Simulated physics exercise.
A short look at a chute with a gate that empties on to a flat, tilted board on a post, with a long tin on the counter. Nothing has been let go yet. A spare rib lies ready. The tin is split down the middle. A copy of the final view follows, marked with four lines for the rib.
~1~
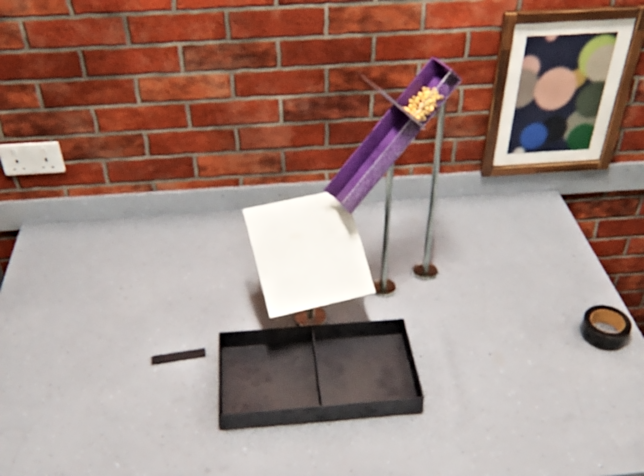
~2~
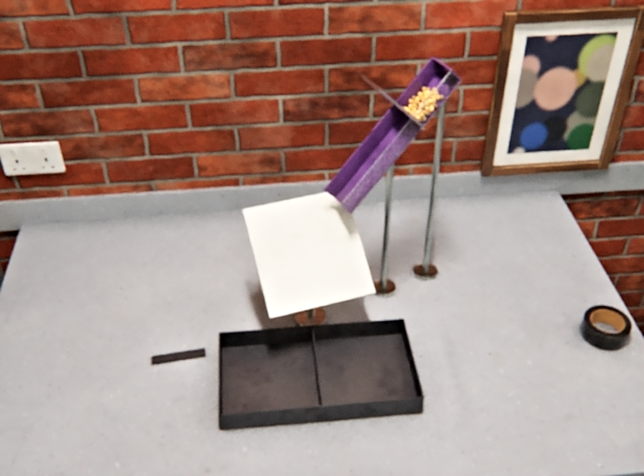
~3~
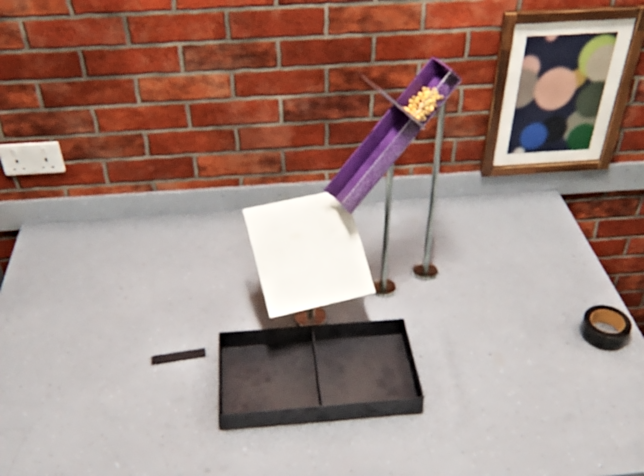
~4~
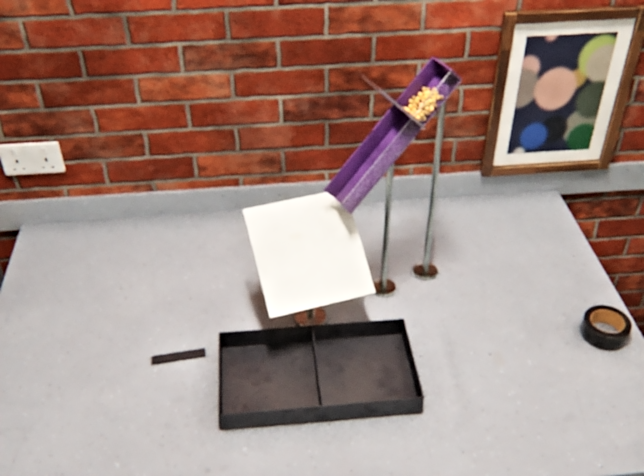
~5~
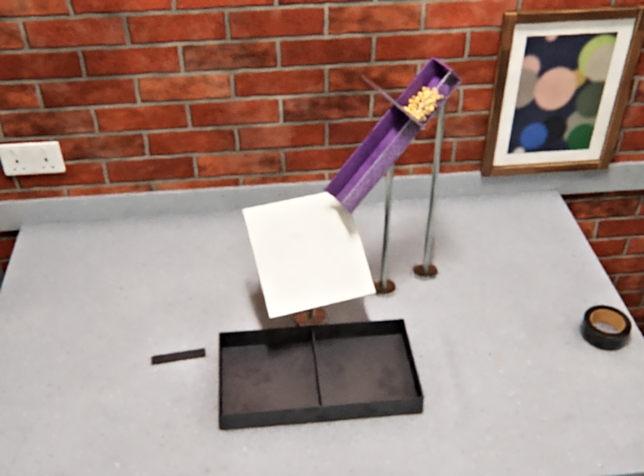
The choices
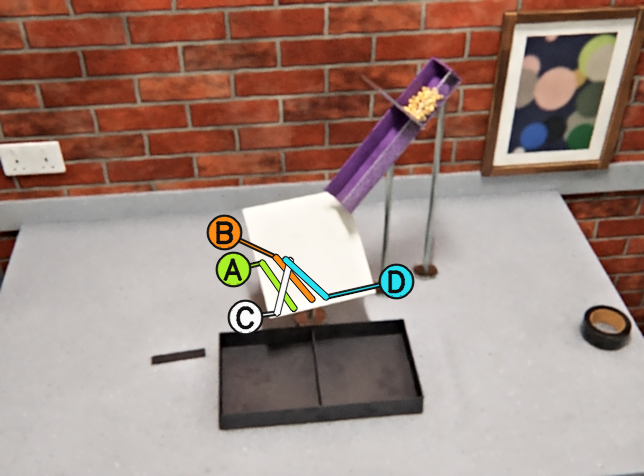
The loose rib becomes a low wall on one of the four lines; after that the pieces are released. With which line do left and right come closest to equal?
A beats the others.
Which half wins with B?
More lands on the right.
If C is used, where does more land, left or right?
More lands on the left.
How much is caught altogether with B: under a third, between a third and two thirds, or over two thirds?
Line B gives over two thirds.
On the marked copy, line A from (262, 262) to (293, 308); line B from (276, 257) to (311, 299); line C from (290, 260) to (277, 313); line D from (285, 259) to (326, 297).
If A is chosen, of what is caught, close to half in the left half, close to half in the right.
If B is chosen, of what is caught, a small share in the left half, all but a few in the right.
If C is chosen, of what is caught, the bulk in the left half, close to a quarter in the right.
If D is chosen, of what is caught, a small share in the left half, all but a few in the right.
